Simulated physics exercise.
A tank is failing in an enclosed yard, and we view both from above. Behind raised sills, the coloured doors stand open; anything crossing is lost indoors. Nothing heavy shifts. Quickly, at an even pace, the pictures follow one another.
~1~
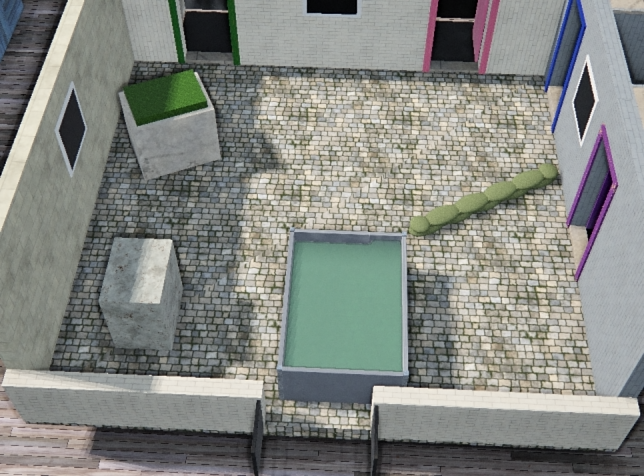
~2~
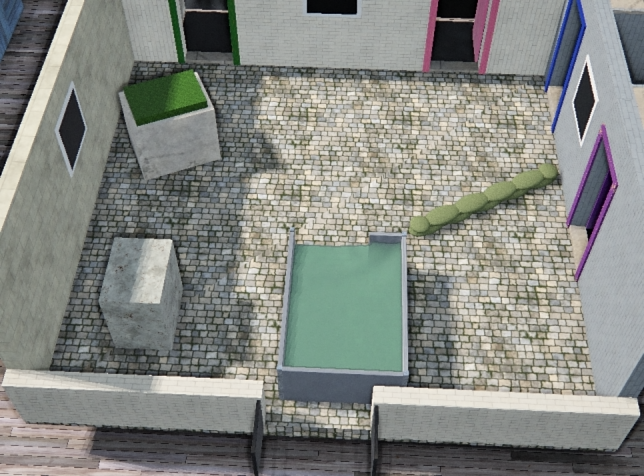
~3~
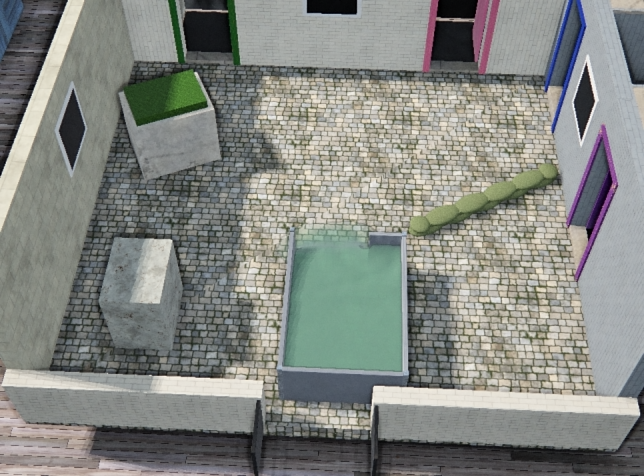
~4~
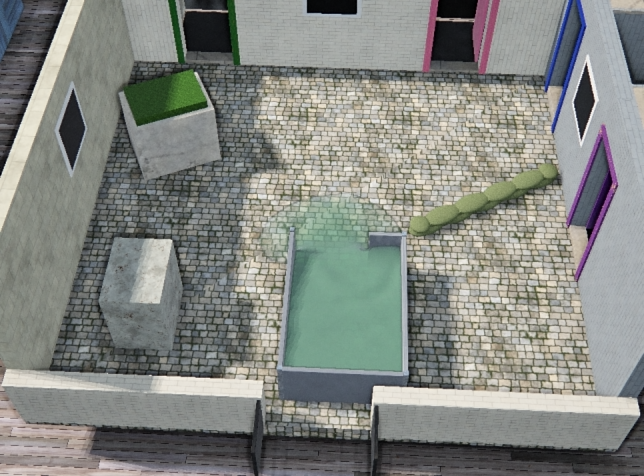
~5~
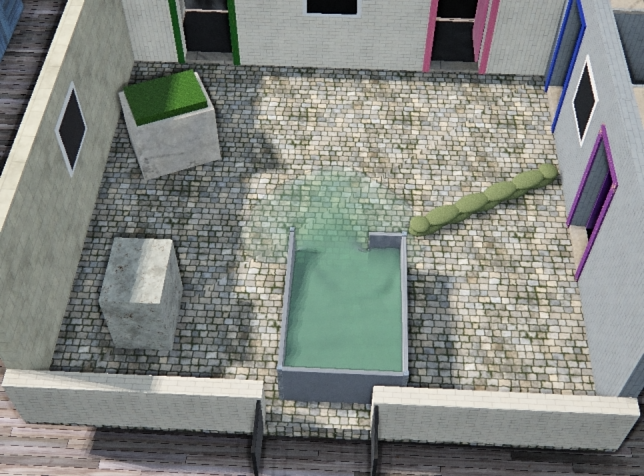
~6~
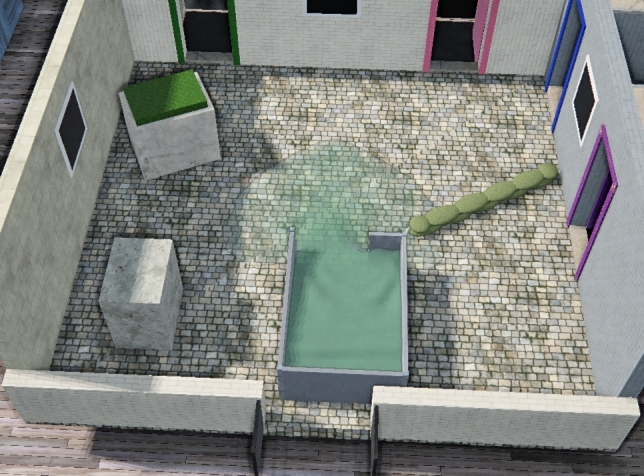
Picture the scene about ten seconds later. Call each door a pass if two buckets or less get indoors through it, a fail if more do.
Pink door: Fail, purple door: Pass, green door: Fail, blue door: Pass.
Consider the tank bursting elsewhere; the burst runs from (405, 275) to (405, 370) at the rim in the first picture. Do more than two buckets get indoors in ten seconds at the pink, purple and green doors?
Well, I'd say the pink door comes in lower, while the purple door breaks the threshold and the green door comes in lower.
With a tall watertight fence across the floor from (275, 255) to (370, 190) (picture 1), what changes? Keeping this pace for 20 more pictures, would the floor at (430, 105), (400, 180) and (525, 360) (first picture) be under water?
In order: Soaked, soaked, soaked.
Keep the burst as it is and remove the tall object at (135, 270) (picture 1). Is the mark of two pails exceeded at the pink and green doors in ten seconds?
In turn, pink tops the limit and green tops the limit.
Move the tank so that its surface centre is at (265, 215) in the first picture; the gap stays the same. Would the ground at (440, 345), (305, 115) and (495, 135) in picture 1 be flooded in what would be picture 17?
Spared, hit, spared.
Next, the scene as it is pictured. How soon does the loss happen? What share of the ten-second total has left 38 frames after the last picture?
Log: Around 85 %, estimated.
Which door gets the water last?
I'd go with the door marked purple.
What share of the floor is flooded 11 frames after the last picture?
Estimated share: Around 45 %.
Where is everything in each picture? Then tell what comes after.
The first picture shows the open tank at (345, 301) is whole and still.
In the second picture, water pours out on the open tank's far side and has run to a hidden place.
In the third picture, the front is at a hidden place, out from the gap on the open tank's far side.
In the fourth picture, the front is at (352, 199), out from the gap on the open tank's far side.
In the fifth picture, the front is at (346, 171), out from the gap on the open tank's far side.
In the sixth picture, the front is at (329, 144), out from the gap on the open tank's far side.
A moment on, water covers 30 % of the floor; the pink door not reached, the purple door not reached, the green door not reached, the blue door not reached.
Next, water covers 45 % of the floor; the pink door wet at the sill, nothing in, the purple door not reached, the green door wet at the sill, nothing in, the blue door not reached.
Then, water covers 55 % of the floor; the pink door over two buckets in, the purple door not reached, the green door over two buckets in, the blue door wet at the sill, nothing in.
Later, water covers 65 % of the floor; the pink door over two buckets in, the purple door wet at the sill, nothing in, the green door over two buckets in, the blue door wet at the sill, nothing in.
In the end, water covers 80 % of the floor; the pink door over two buckets in, the purple door wet at the sill, nothing in, the green door far over two buckets in, the blue door wet at the sill, nothing in.
